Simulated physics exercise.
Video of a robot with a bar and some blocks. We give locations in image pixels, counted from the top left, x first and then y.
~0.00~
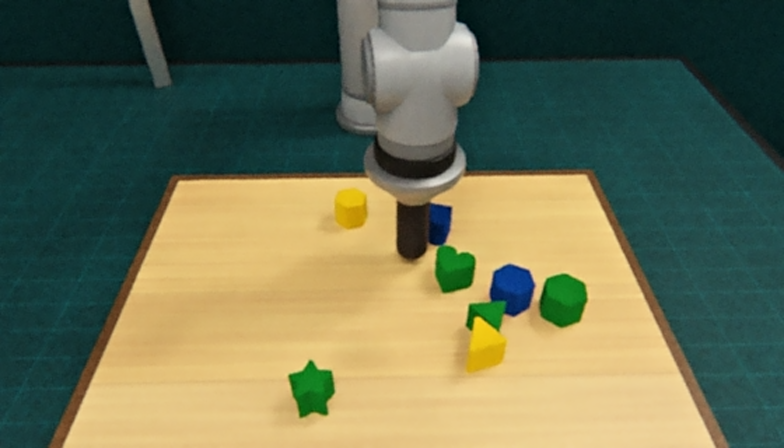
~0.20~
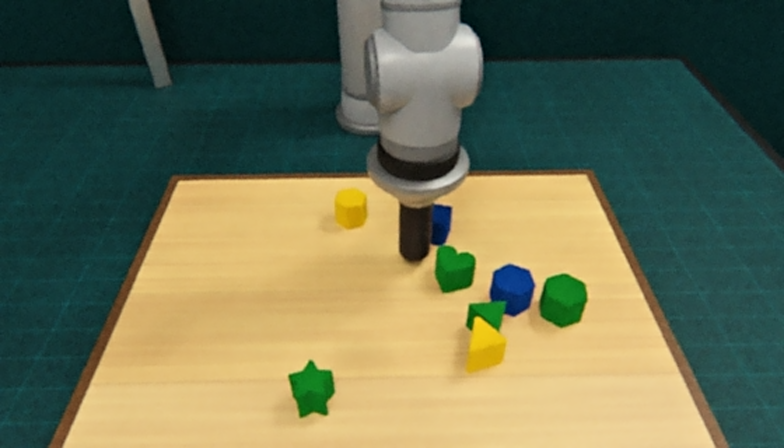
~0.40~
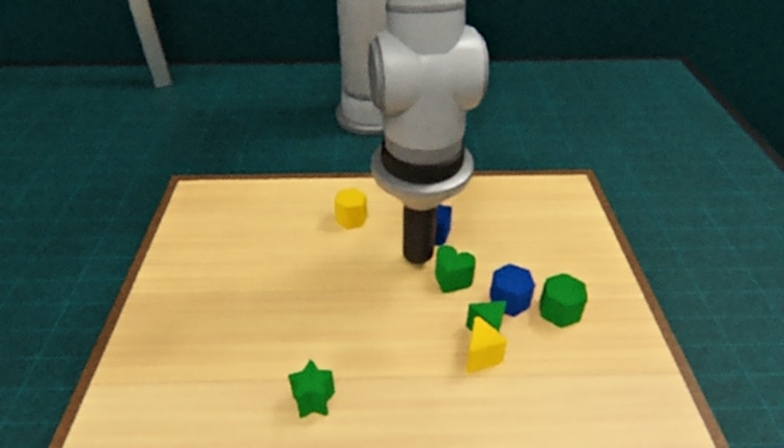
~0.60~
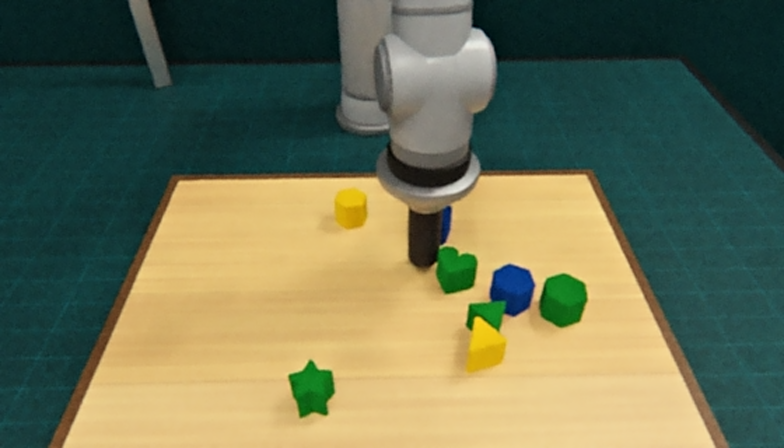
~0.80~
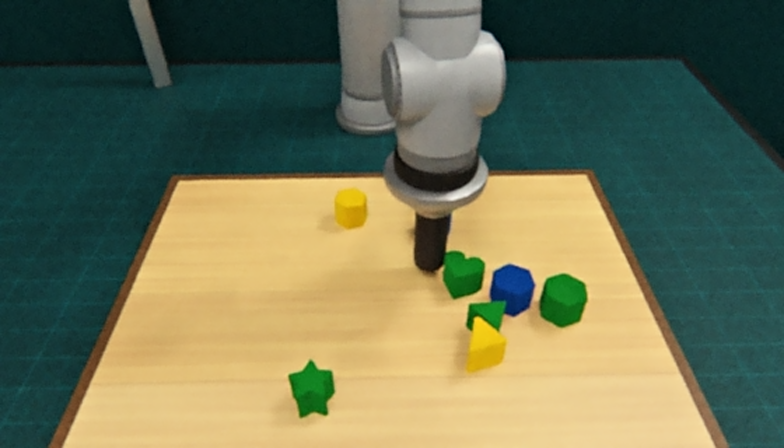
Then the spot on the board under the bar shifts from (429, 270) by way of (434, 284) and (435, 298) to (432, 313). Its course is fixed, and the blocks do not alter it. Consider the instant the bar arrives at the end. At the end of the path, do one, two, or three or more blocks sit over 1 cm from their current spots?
Moved: Just one.
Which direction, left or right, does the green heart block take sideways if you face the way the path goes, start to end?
Shifts left.
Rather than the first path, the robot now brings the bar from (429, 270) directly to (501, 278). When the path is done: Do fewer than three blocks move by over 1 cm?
Yes, I think so.
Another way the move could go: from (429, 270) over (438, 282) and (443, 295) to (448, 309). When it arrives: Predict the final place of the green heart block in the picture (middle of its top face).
Its top middle will sit at (489, 281).
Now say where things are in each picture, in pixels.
Bar's lower end at (412, 250); green heart block at (455, 258); green three-sided block at (491, 311), in the first picture.
Bar at (414, 251); blocks still, in the second picture.
Bar at (418, 254); blocks still, in the third picture.
Bar at (423, 257); green heart block at (456, 259), in the fourth picture.
Bar at (429, 262); green heart block at (464, 263); green three-sided block at (491, 311), in the fifth picture.
The first path, step by step. Halfway along, bar at (436, 282); green heart block at (476, 273), turned 40° anticlockwise.
At the end, bar at (432, 304); green heart block at (477, 273), turned 45° anticlockwise; green three-sided block still.
